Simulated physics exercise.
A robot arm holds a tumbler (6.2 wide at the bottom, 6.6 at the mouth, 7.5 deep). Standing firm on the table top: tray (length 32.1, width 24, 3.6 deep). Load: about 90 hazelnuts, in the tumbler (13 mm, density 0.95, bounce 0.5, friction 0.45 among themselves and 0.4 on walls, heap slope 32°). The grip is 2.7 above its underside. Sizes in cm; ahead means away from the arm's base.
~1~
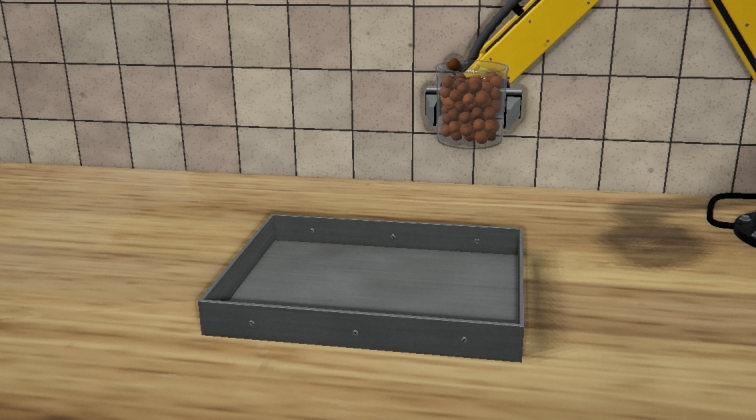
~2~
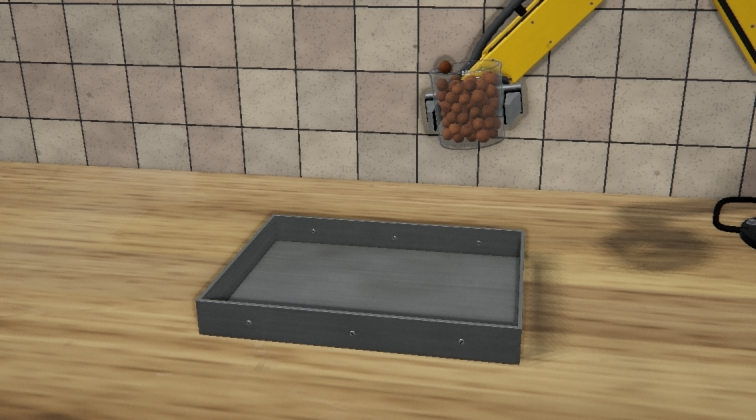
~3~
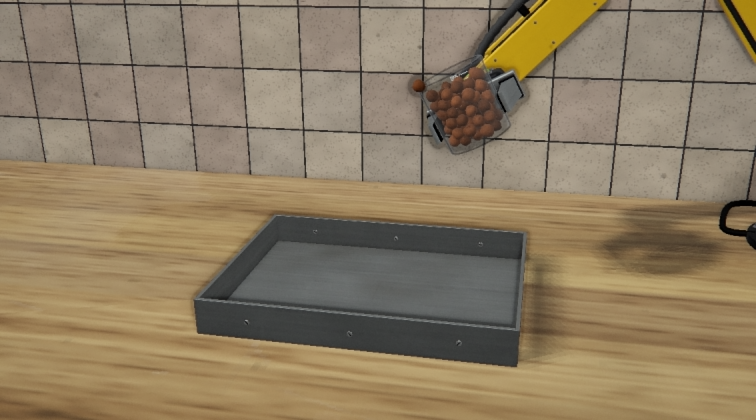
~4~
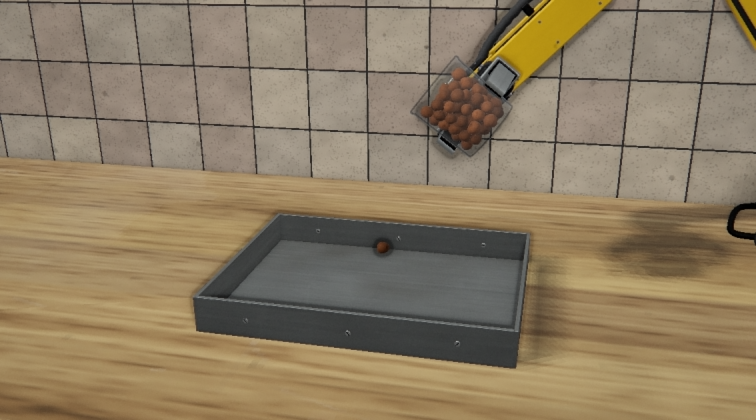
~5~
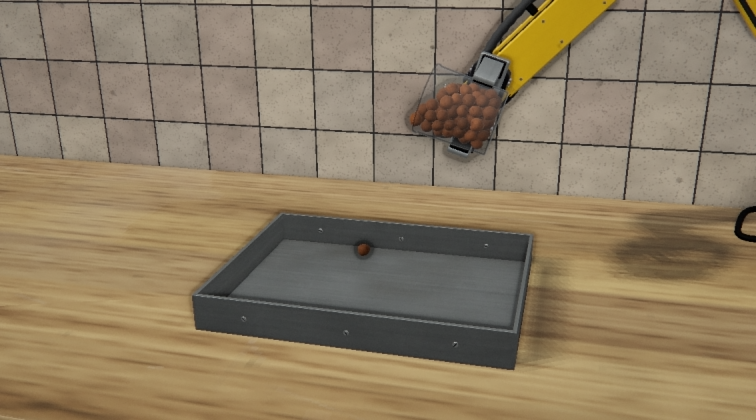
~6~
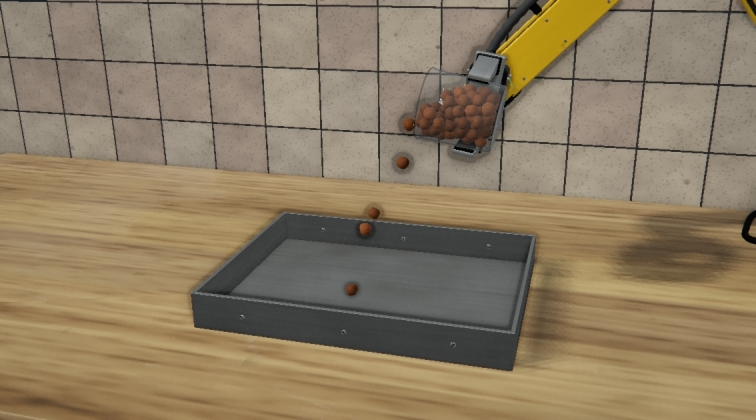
On a wooden table top before a tiled wall, a yellow robot arm holds a clear tumbler of hazelnuts above and behind a grey tray. The arm tilts the tumbler steadily to the left, and one nut drops into the tray. With the tumbler nearly on its side, several more tumble out.
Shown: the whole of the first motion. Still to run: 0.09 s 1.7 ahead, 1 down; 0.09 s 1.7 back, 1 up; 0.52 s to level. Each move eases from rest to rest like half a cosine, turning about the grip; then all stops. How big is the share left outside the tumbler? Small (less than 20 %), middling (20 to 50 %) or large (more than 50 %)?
Outside the tumbler the share is middling, 20 to 50 %.
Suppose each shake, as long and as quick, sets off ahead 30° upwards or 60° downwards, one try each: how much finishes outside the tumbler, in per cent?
Some 40 and 15 per cent.
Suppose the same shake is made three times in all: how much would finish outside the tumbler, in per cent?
In that case some 40 per cent.
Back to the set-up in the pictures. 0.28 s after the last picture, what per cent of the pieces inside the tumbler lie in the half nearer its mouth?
About 50 per cent.
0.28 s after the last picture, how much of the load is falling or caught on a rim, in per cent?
About 12 per cent.
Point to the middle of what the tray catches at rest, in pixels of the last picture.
Around (343, 283).
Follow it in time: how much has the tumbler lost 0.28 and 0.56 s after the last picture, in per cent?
In turn: 25, 30.
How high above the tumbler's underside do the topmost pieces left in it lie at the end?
Roughly 7.0 cm.
Then, 0.28 s on, tilted 73° forward, highest piece 22 above the table; 63 in the tumbler, 13 in the tray, 10 in flight or on a rim.
Then, 0.56 s on, tilted 13° forward, highest piece 25 above the table; 62 in the tumbler, 24 in the tray.
Then, 0.90 s on, level, highest piece 25 above the table; 62 in the tumbler, 24 in the tray.
Then, 1.95 s on, level, highest piece 25 above the table; 62 in the tumbler, 24 in the tray.
In the end, 62 in the tumbler, 24 in the tray. That is 28 % outside the tumbler.
